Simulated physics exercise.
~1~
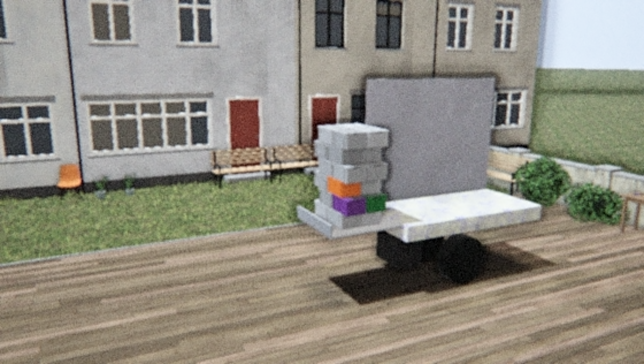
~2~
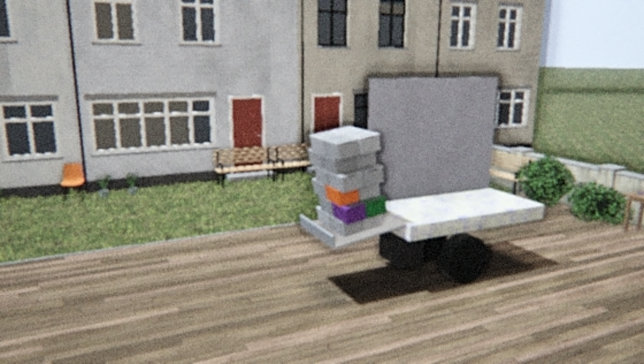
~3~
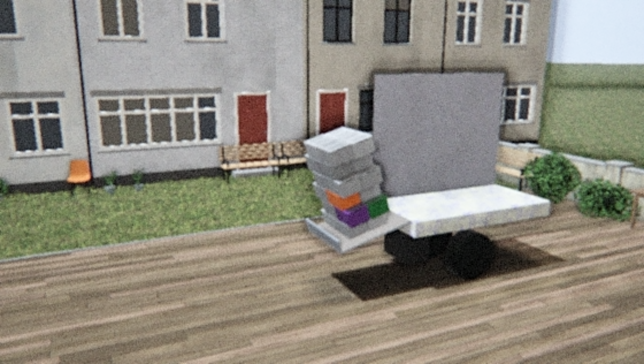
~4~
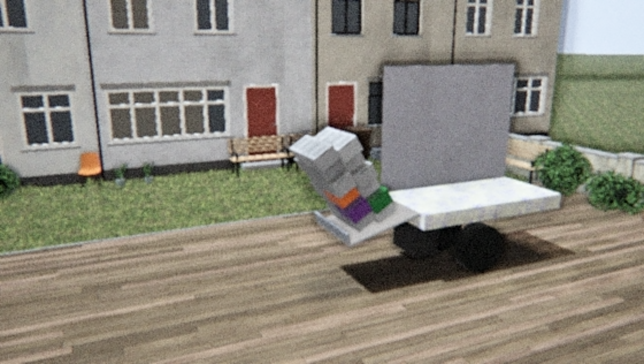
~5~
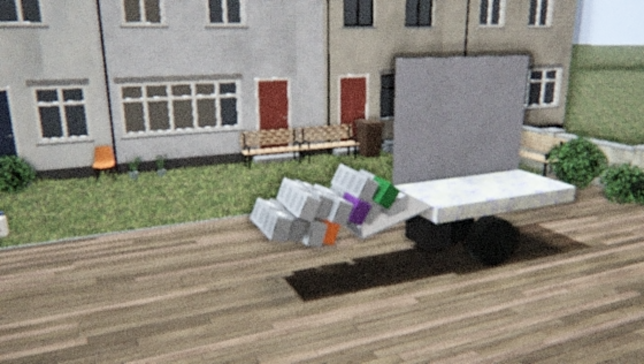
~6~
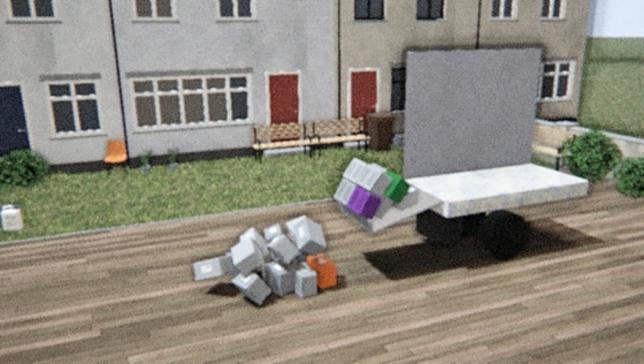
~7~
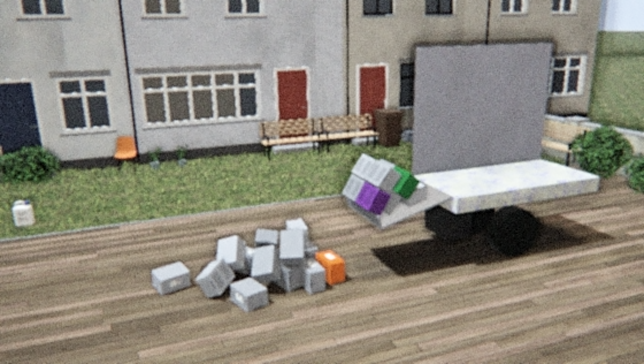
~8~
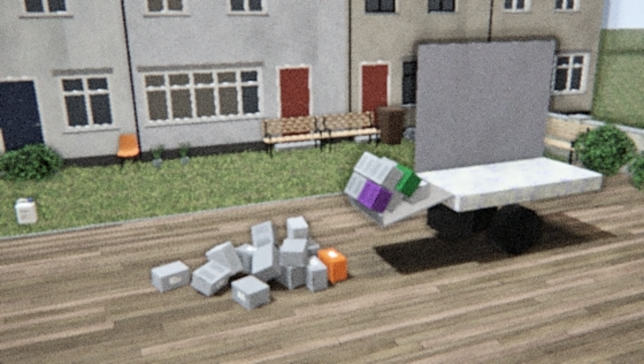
Stacked grey totes toppling left off a lorry's tilting tail lift, the orange one landing among them, purple and green staying aboard.
